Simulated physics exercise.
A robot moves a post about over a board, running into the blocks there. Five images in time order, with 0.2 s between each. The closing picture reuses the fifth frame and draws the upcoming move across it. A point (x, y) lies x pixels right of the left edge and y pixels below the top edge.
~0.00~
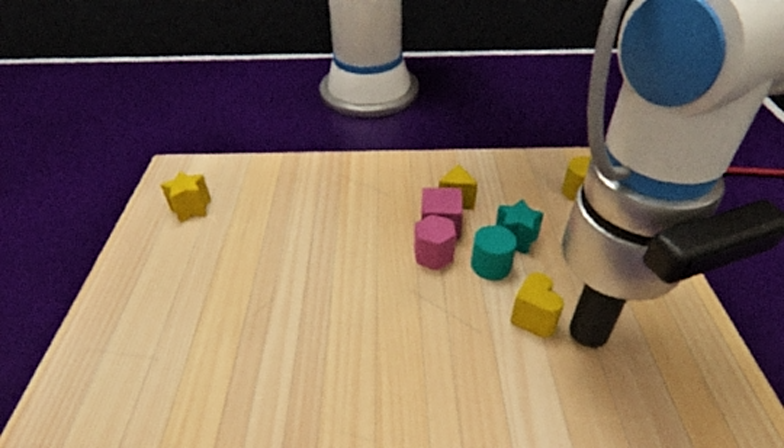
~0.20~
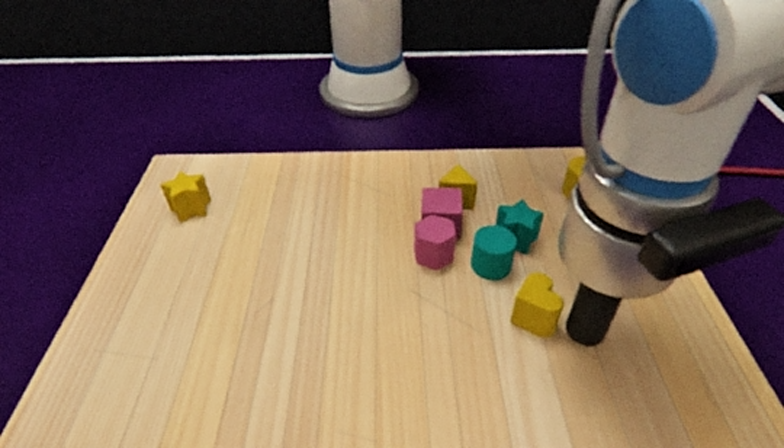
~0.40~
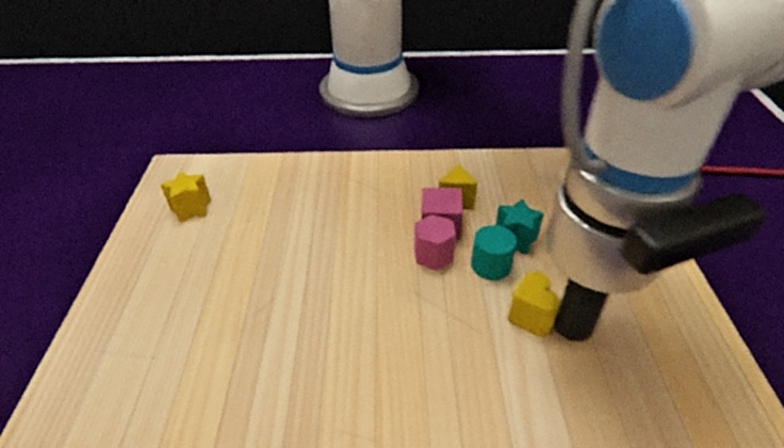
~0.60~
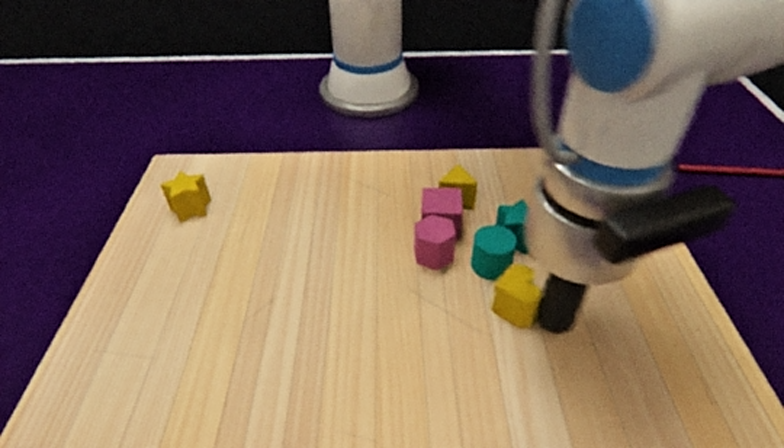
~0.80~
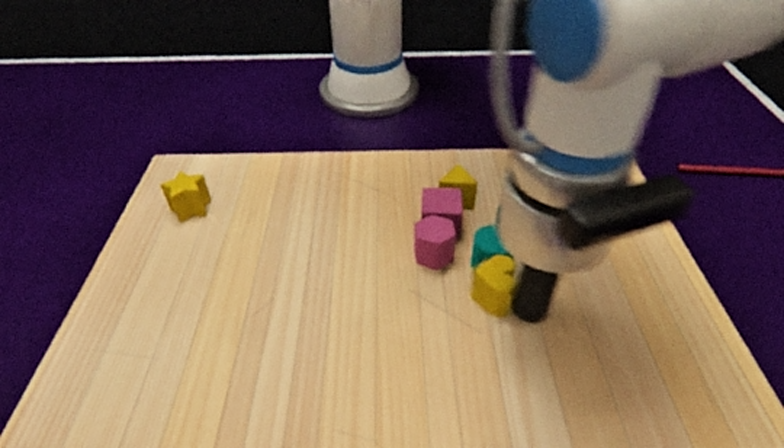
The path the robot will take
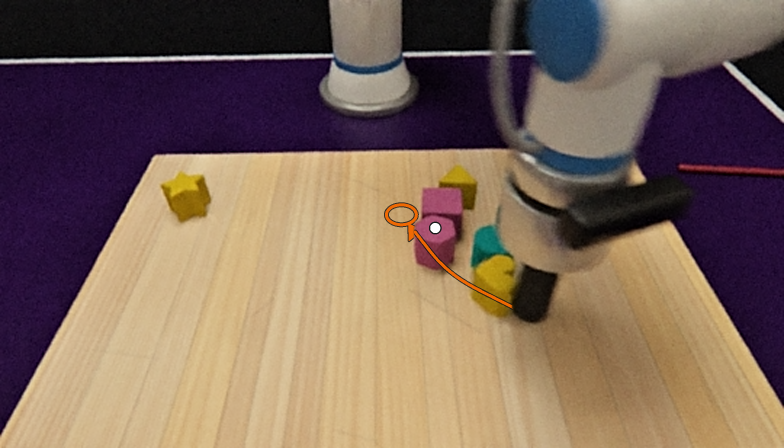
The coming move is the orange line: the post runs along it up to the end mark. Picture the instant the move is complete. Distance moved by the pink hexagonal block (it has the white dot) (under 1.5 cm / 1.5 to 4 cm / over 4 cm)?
My answer is that it shifts over 4 cm.
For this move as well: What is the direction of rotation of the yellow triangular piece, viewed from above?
My answer: Clockwise.
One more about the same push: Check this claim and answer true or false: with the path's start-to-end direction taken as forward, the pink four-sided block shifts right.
That claim is true.
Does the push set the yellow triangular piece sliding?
Yes, I think so.
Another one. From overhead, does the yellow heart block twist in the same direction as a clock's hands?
No, it doesn't check out.
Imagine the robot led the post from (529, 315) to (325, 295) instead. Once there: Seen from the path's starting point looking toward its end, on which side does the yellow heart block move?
It moves over to the right.
Drawn move, from (529, 315) via (446, 268), ending at (401, 215); the dot is on the pink hexagonal block.
What follows on the original path. One third of the way, post at (470, 278); pink hexagonal block at (428, 225), turned 15° clockwise; yellow heart block at (440, 252).
Two thirds of the way, post at (429, 243); pink hexagonal block at (397, 212), turned 25° clockwise; pink four-sided block at (440, 196), turned 15° clockwise; yellow heart block at (414, 249), turned 40° anticlockwise.
At the end, post at (401, 208); pink hexagonal block at (372, 201), turned 15° anticlockwise; pink four-sided block at (438, 183), turned 55° clockwise; yellow triangular piece at (465, 171), turned 40° clockwise; yellow heart block at (414, 249), turned 40° anticlockwise.
